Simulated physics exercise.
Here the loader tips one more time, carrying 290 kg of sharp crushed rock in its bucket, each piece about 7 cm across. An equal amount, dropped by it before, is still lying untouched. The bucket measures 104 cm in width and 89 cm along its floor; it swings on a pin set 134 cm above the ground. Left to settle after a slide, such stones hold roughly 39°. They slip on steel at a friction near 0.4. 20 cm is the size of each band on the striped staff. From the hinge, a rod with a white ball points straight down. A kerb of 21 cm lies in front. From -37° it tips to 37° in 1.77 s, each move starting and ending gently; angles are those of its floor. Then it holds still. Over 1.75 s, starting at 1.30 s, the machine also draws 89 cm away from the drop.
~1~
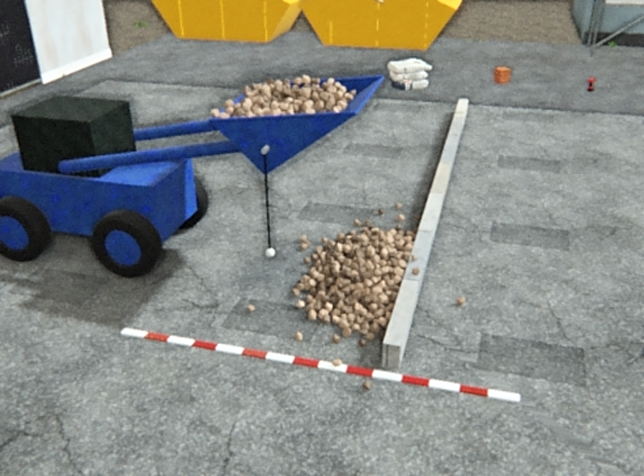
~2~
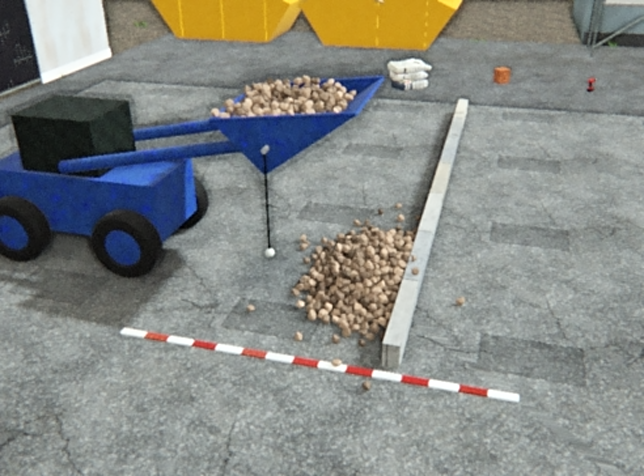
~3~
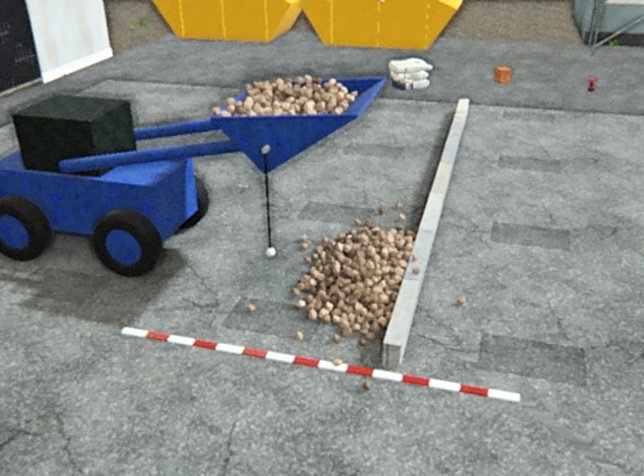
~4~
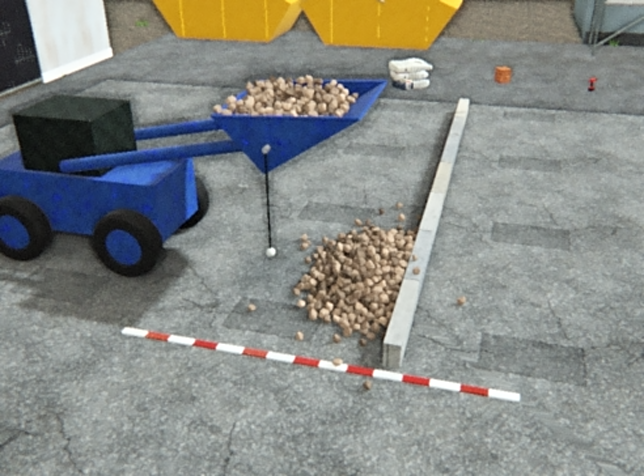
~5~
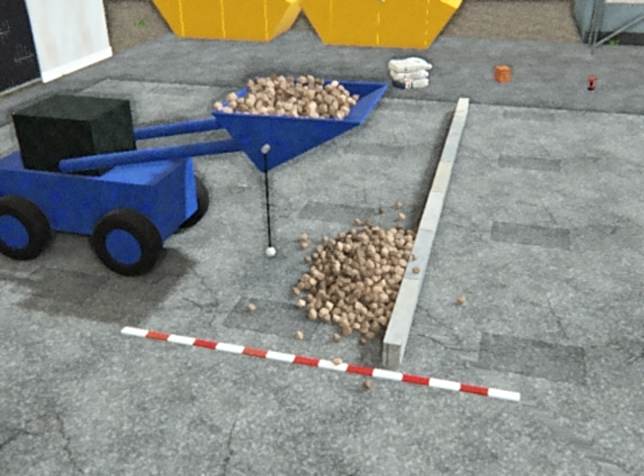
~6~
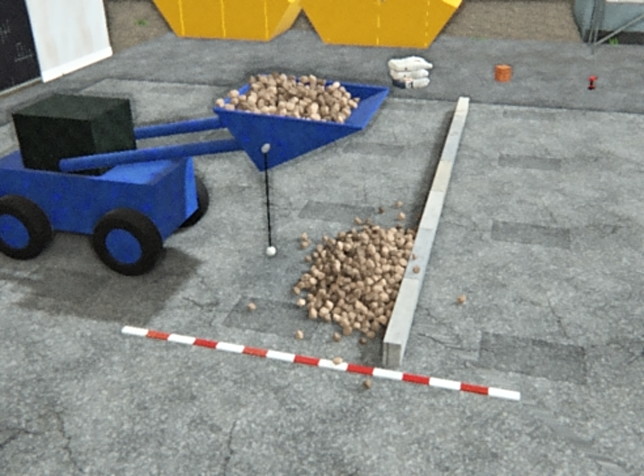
A cracked grey paved yard is seen from above at an angle, with two yellow containers, pale sacks and an orange pot at the back. On the left, a blue loader holds brownish stones in its raised bucket, beside a heap against a pale kerb and behind a red-and-white rod. The bucket's front lip tilts slightly downward, its stones barely shifting, while the heap, wheels and camera stay still.
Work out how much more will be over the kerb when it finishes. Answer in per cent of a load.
Around 1 out of 100.
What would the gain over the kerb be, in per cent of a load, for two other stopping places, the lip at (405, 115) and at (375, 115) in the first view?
About 25 per cent from the first spot and 5 per cent from the second.
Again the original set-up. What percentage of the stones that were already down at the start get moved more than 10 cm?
5 %.
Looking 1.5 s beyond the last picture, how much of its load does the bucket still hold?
About 40 percent is still in there.
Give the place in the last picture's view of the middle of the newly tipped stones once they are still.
They come to rest centred about (352, 256).
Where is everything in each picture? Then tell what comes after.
In the first picture, lip at (356, 113), floor tilted -37°, highest stones at (304, 88). The earlier load is highest near (370, 255), 27 cm above ground level, 100 % on this side of the kerb.
In the second picture, lip at (356, 114), floor tilted -37°, highest stones at (299, 87).
In the third picture, lip at (358, 116), floor tilted -35°, highest stones at (299, 87).
In the fourth picture, lip at (359, 119), floor tilted -33°, highest stones at (295, 86).
In the fifth picture, lip at (361, 123), floor tilted -31°, highest stones at (289, 83).
In the sixth picture, lip at (362, 128), floor tilted -27°, highest stones at (273, 81).
Then, 0.9 s after the last picture the floor is at 26°; in per cent of one load, 100 in the bucket, 100 on this side of the kerb; the foremost stones are at (417, 263).
Then, 1.5 s after the last picture the floor is at 37°; in per cent of one load, 38 in the bucket, 162 on this side of the kerb; the foremost stones are at (414, 269).
Then, 3.1 s after the last picture the floor is at 37°; in per cent of one load, 0 in the bucket, 199 on this side of the kerb, 1 over the kerb; the foremost stones are at (448, 297).
Then, 5.7 s after the last picture the floor is at 37°; in per cent of one load, 0 in the bucket, 199 on this side of the kerb, 1 over the kerb; the foremost stones are at (448, 297). Net gain over the kerb, 1.
